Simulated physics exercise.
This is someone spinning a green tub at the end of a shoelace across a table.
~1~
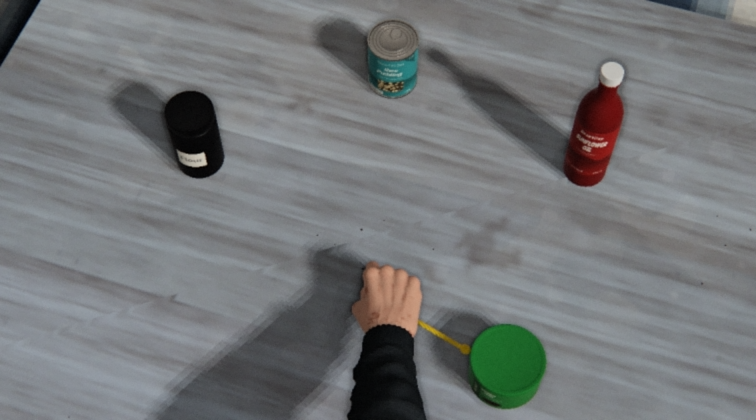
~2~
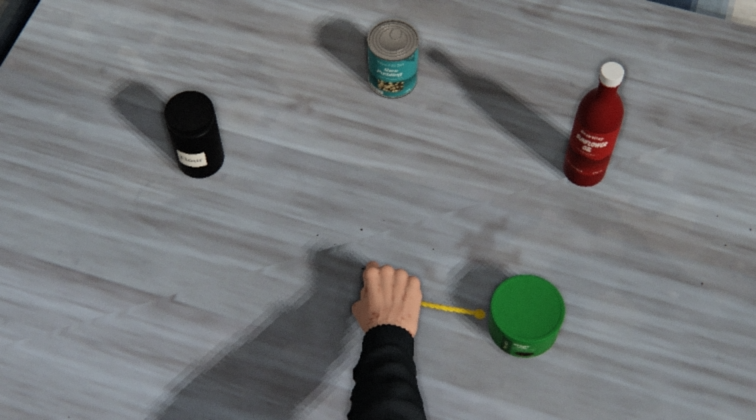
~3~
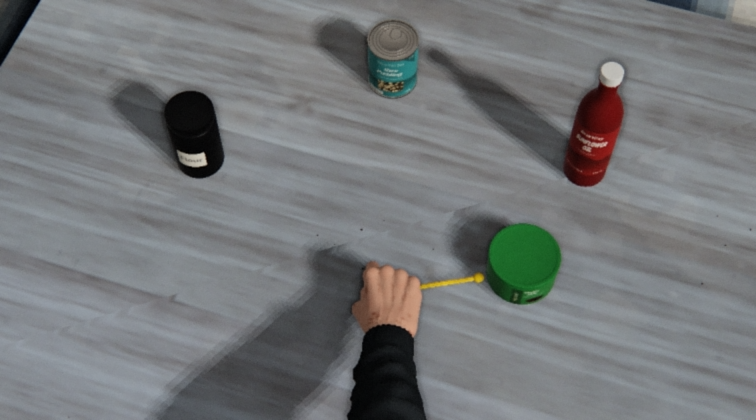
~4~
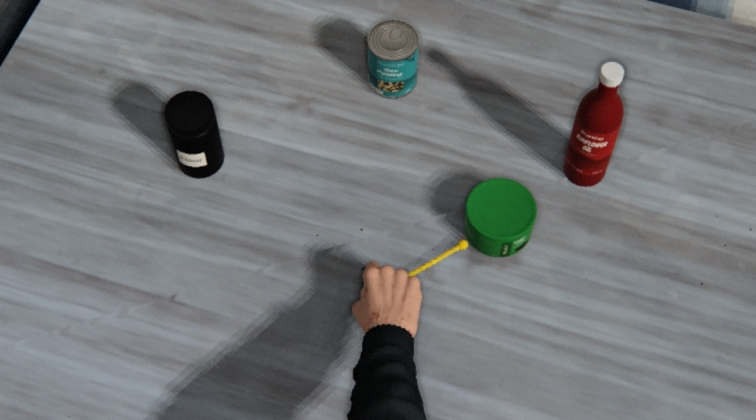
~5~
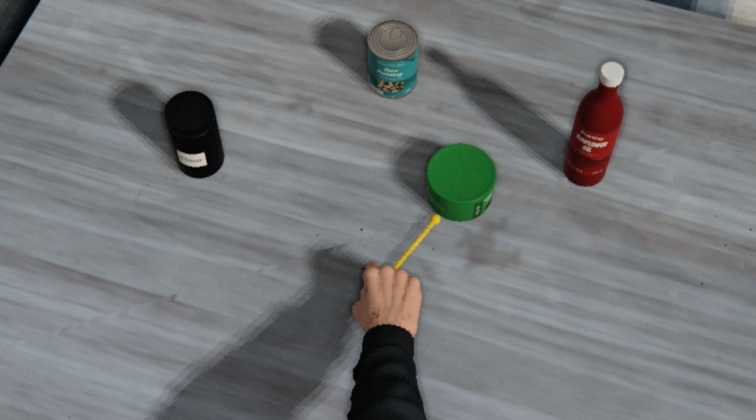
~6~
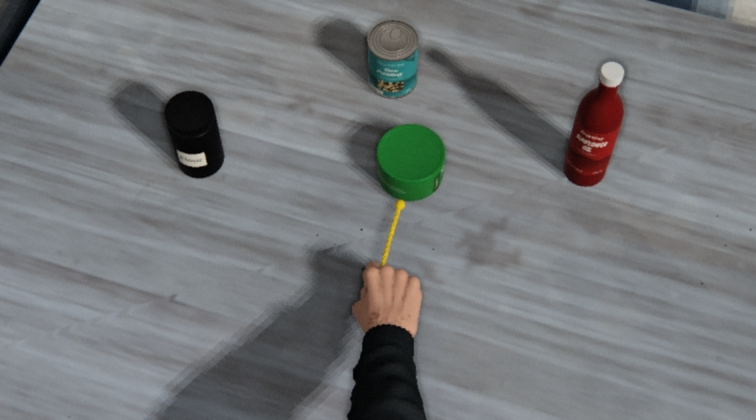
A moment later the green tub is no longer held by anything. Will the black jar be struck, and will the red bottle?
Black jar: Yes, struck; red bottle: No, spared.
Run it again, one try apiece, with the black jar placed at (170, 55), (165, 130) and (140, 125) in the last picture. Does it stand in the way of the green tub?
Going through them: First case, it is passed by; second case, it gets tagged; third case, it gets tagged.
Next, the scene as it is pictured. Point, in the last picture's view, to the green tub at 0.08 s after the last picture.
I'd say close to (306, 152).
Then, 0.08 s later than the last view, tub near (306, 152).
Then, 0.20 s later than the last view, tub near (239, 142); black jar pushed aside.
Finally, tub near (236, 142); black jar pushed aside. The black jar gets hit and the red bottle escapes it.
